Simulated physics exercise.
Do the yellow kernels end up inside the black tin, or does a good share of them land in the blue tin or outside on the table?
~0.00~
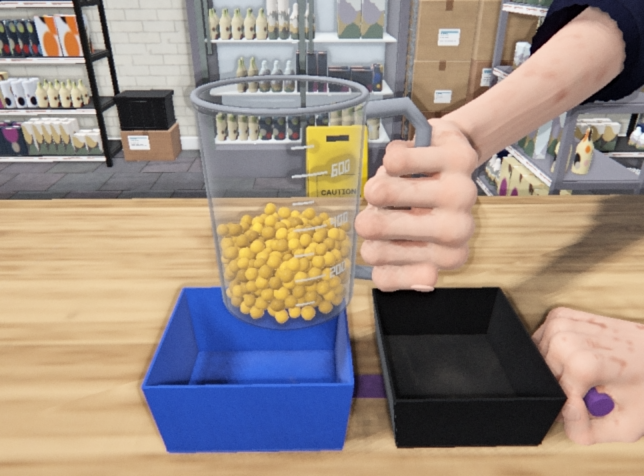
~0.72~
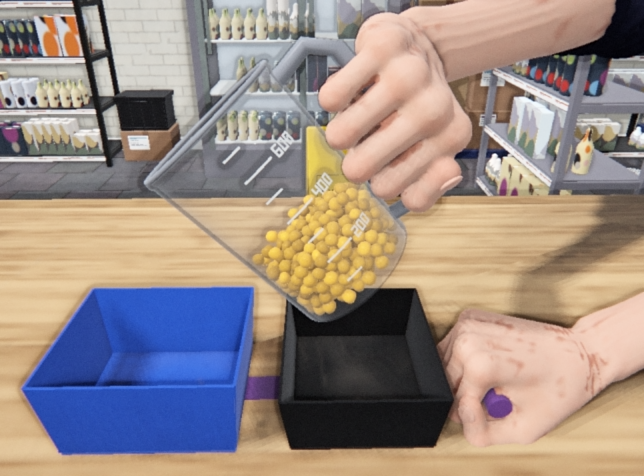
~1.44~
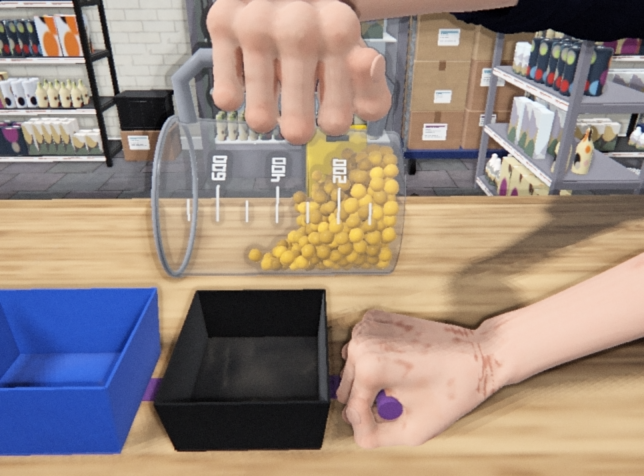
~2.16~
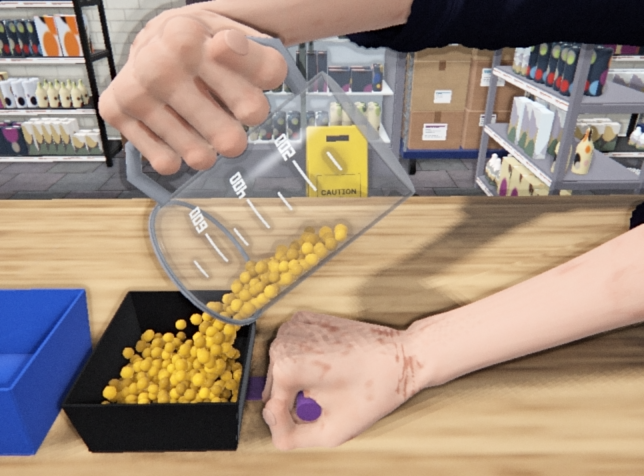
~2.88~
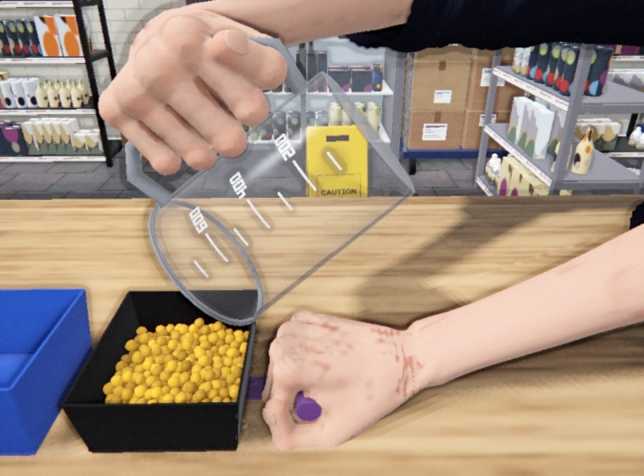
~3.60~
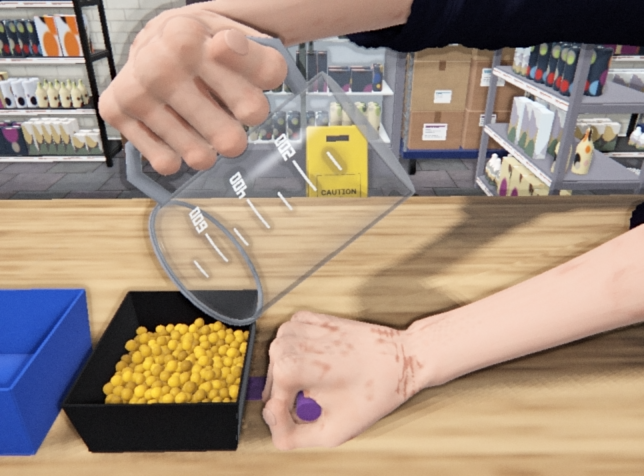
They end up in the black tin, which holds all of the kernels. The blue tin gets none and none lie outside on the table.
